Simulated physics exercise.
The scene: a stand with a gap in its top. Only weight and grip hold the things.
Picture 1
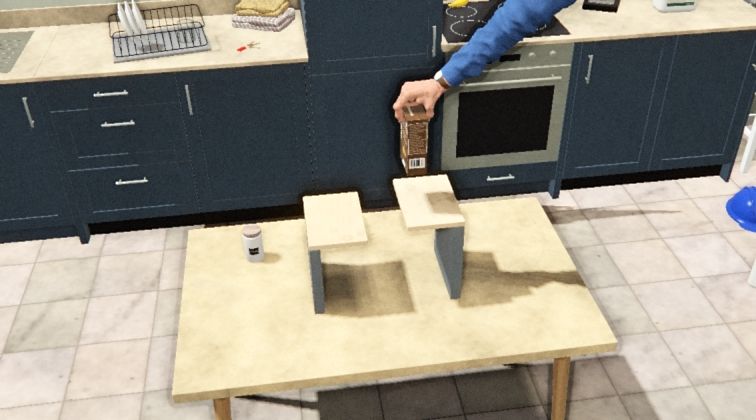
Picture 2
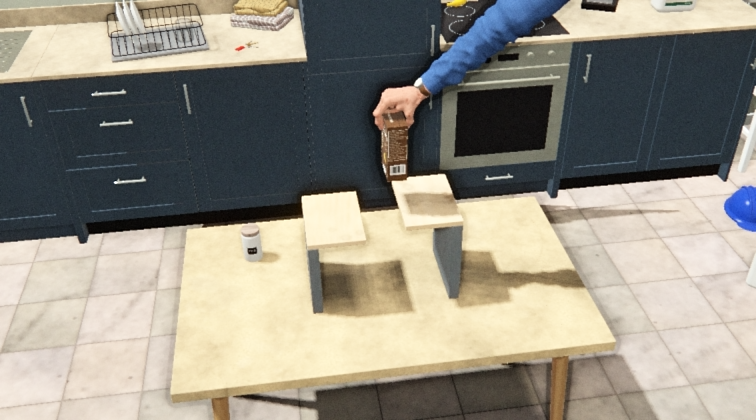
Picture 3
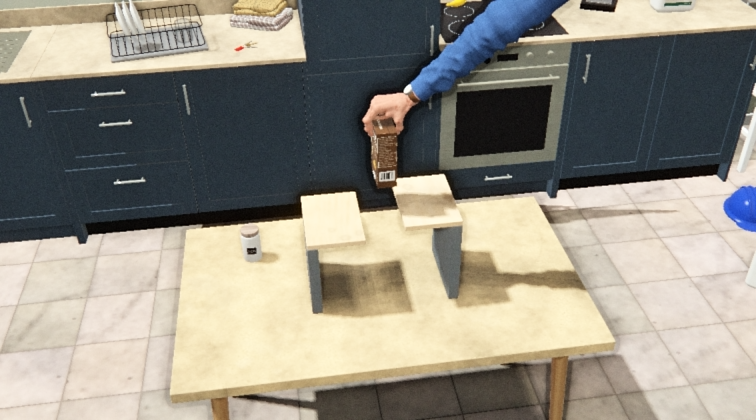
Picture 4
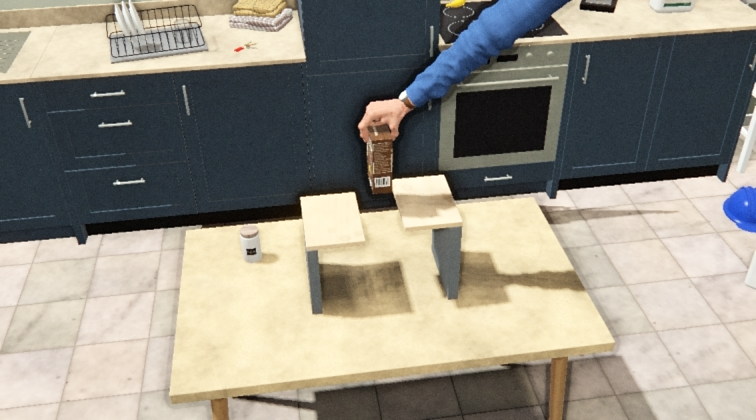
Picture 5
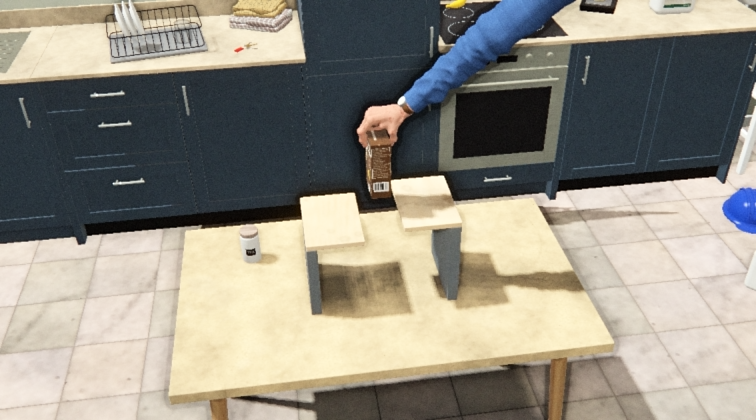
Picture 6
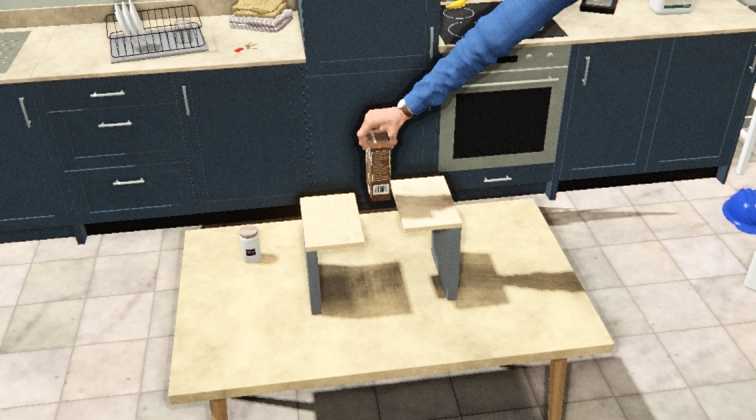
At first, a hand in a blue sleeve holds a brown packet above the right side of a stand with a gap in its top, a white jar sitting on the table nearby. The hand moves the packet left and slightly down, then holds it nearly still over the gap.
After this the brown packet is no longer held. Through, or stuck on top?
It reaches the table.
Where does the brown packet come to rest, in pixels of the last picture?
Near (379, 260).
Then, 0.20 s after the last picture, brown packet slid a little near (378, 179).
Then, 0.30 s after the last picture, brown packet slid well along near (379, 223).
Then, 0.40 s after the last picture, brown packet slid well along near (379, 255).
Then, 0.50 s after the last picture, as before.
At rest, moved from the start, brown packet; white jar in place. Seen from the same camera at the end, brown packet near (379, 260). The packet drops through.
